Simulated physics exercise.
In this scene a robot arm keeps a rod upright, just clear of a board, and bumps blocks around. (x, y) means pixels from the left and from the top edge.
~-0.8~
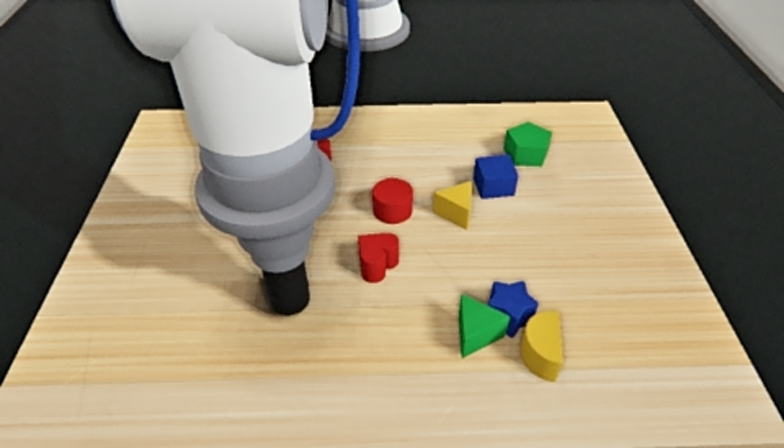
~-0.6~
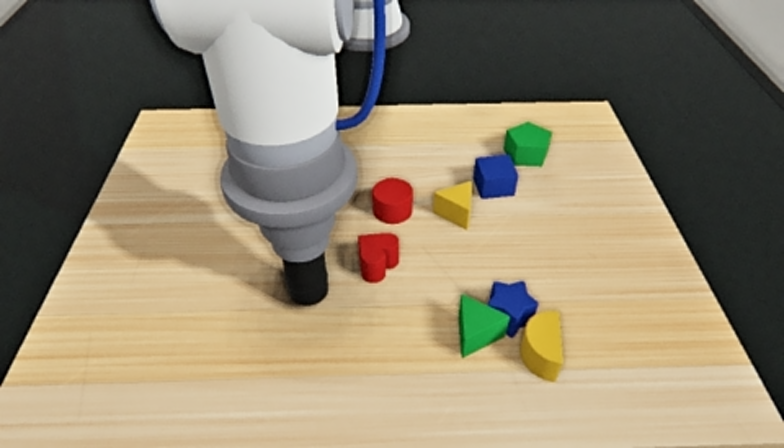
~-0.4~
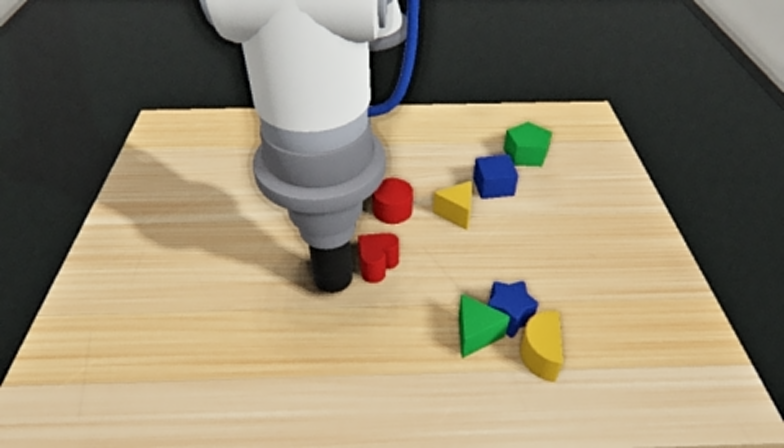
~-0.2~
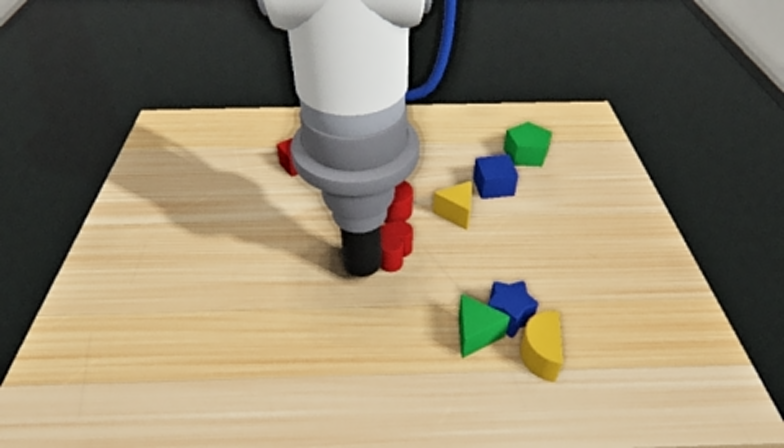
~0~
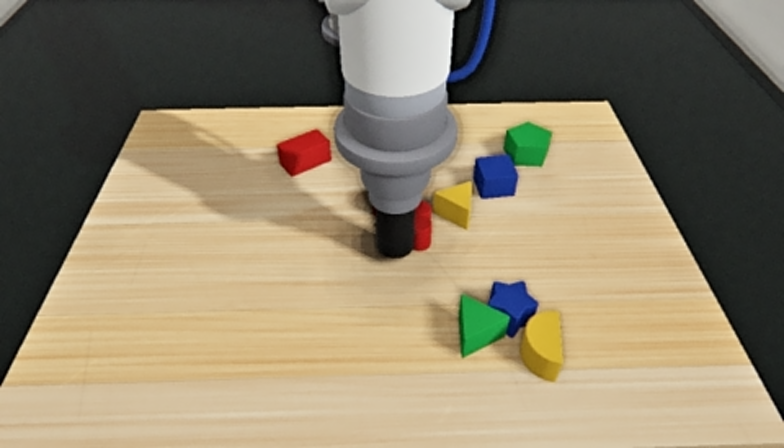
A robot arm with a black rod tip moves rightward and slightly away across a wooden board, meets the red heart block and pushes it toward the yellow triangular block, partly hiding it, while the other coloured blocks mostly stay put.
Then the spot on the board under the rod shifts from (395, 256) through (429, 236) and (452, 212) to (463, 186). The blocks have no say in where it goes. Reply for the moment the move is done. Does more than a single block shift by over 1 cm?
It seems so.
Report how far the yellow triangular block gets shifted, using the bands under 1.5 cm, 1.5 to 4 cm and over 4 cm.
Overall it shifts more than 4 cm.
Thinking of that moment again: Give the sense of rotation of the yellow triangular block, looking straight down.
Seen from overhead, it turns clockwise.
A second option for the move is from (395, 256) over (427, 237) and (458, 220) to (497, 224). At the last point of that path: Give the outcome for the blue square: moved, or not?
At the end of the path, the blue square has moved off its old spot.
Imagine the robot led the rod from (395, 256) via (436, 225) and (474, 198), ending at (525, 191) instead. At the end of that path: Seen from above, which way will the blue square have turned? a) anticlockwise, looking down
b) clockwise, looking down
The correct letter is a.
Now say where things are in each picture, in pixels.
Rod tip (290, 301); block tops, red round block (393, 190); red heart block (377, 245); yellow triangular block (458, 194); blue square (497, 166), in the first frame.
Rod (309, 292); blocks unchanged, in the second frame.
Rod (334, 279); blocks unchanged, in the third frame.
Rod (363, 264); red heart block (392, 234), in the fourth frame.
Rod (395, 247); red round block hidden; red heart block partly hidden; yellow triangular block (458, 194); blue square (497, 166), in the fifth frame.
What follows on the original path. One third of the way, rod (430, 226); red heart block (438, 193), turned 35° anticlockwise; yellow triangular block (465, 186), turned 25° clockwise.
Two thirds of the way, rod (453, 202); red heart block (449, 170), turned 55° anticlockwise; yellow triangular block (485, 178), turned 60° clockwise; blue square (507, 162), turned 30° anticlockwise.
At the end, rod (464, 177); red round block in place; red heart block (450, 147), turned 85° anticlockwise; yellow triangular block (494, 175), turned 65° clockwise; blue square (511, 161), turned 40° anticlockwise.
